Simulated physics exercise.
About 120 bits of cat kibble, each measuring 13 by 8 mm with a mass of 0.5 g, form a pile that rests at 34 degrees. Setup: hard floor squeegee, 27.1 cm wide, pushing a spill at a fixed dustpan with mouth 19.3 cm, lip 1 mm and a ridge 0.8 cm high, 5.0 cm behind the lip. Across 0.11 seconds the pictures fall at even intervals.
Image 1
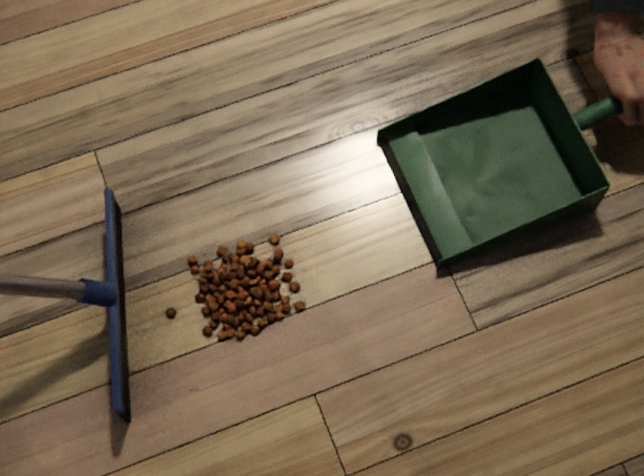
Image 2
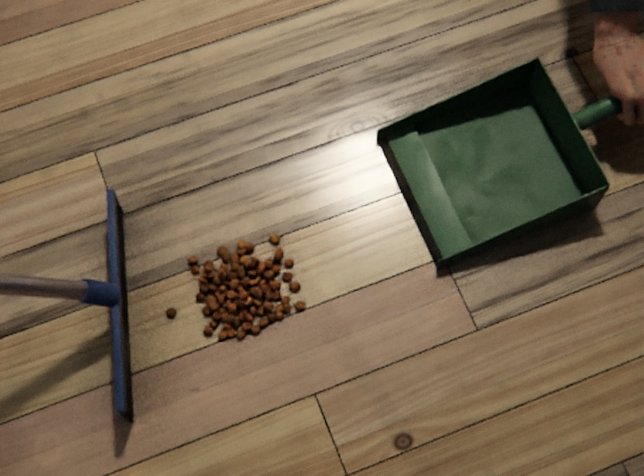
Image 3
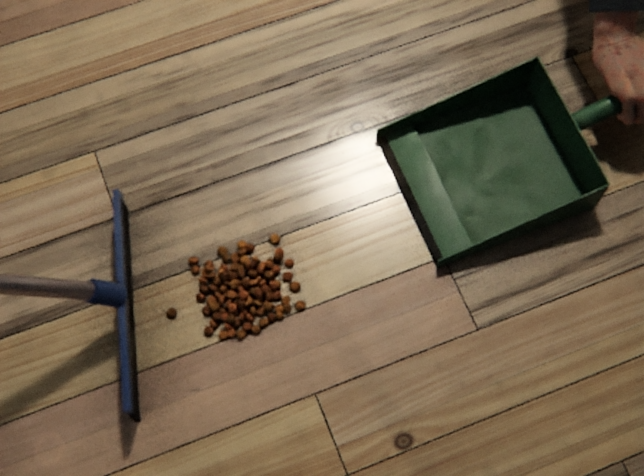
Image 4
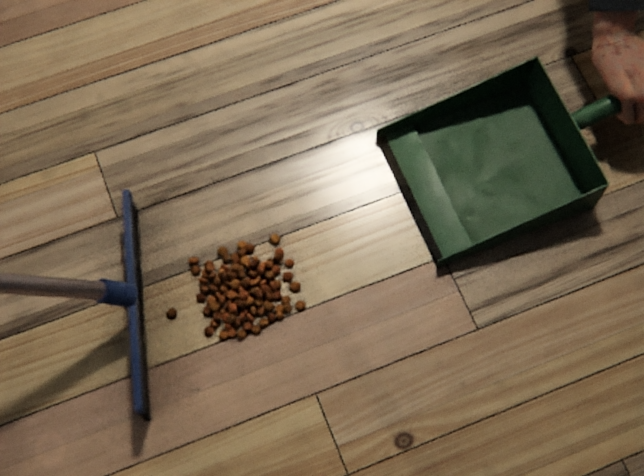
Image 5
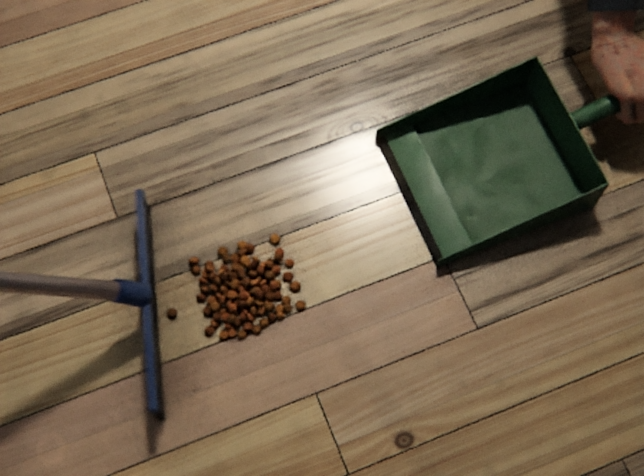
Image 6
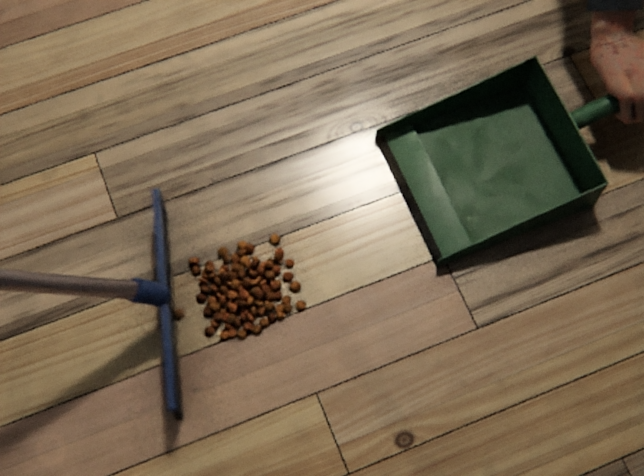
The clip opens on a pile of brown kibble on a wooden floor, between a blue squeegee at left and a green dustpan held by a hand at right. The squeegee slides slowly rightward, reaching one stray bit at the pile's left, while the pile and dustpan stay practically still.
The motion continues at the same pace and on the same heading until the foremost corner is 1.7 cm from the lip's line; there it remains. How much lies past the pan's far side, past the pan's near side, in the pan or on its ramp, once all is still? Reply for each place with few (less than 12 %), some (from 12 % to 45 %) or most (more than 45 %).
Far side - few; near side - most; pan - some.
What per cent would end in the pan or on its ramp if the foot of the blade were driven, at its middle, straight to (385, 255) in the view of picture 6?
Close to 25 in a hundred.
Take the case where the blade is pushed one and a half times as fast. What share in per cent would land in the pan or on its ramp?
I'd put it at close to 35 per cent.
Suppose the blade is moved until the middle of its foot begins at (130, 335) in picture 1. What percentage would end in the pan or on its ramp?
Estimate: Near 20 %.
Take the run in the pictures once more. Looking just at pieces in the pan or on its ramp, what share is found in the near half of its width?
Estimate: Close to 80 %.
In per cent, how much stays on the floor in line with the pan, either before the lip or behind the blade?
Close to 20 per cent of them end up there.
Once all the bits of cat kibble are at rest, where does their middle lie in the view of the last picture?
(444, 276).
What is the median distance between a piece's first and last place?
It works out to roughly 26 cm.
Then, 0.17 s after the last picture, middle of the blade 18 cm from the lip; 0 % over the lip, far side 0 %, near side 25 %.
Then, 0.28 s after the last picture, middle of the blade 9 cm from the lip; 0 % over the lip, far side 0 %, near side 45 %.
Then, 0.52 s after the last picture, middle of the blade 5 cm from the lip; 20 % over the lip, far side 0 %, near side 60 %.
In the end, far side 0 %, near side 60 %, pan 20 %, in front of the lip or behind the blade 20 %.
